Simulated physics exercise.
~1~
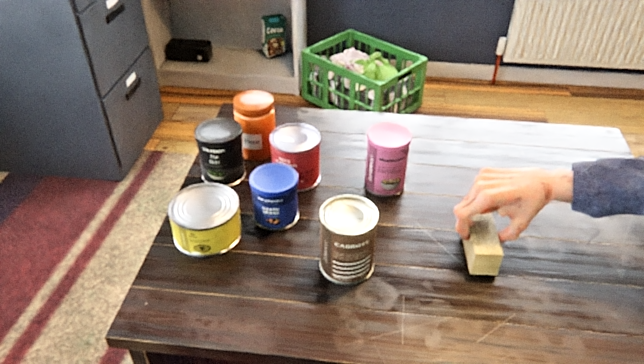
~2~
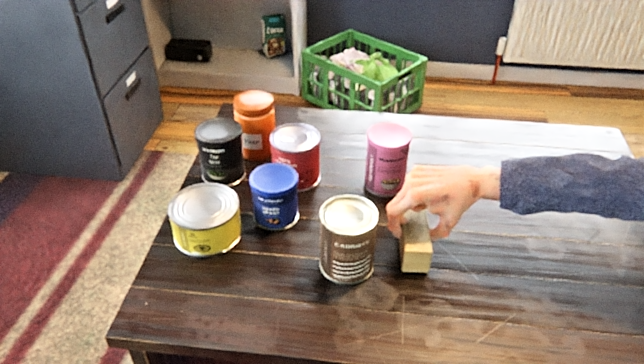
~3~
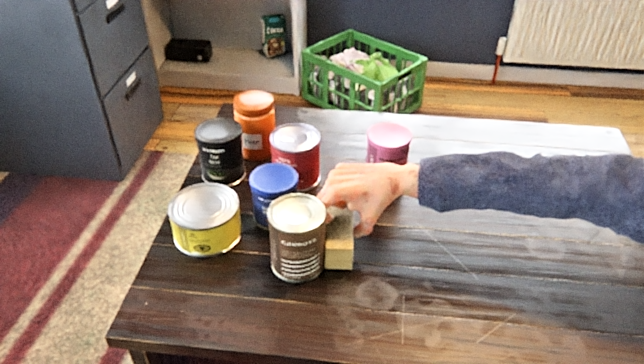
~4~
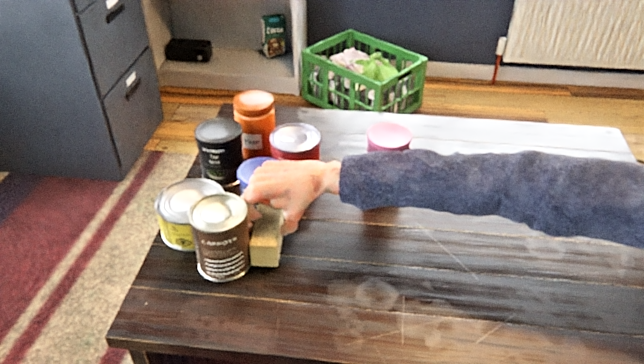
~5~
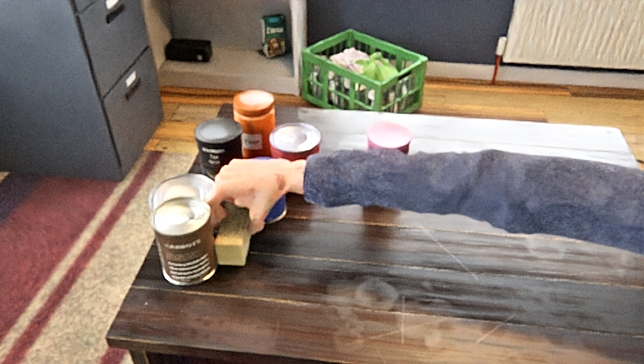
A hand slides a block left, pushing the brown tin against the yellow tub near the table's edge.
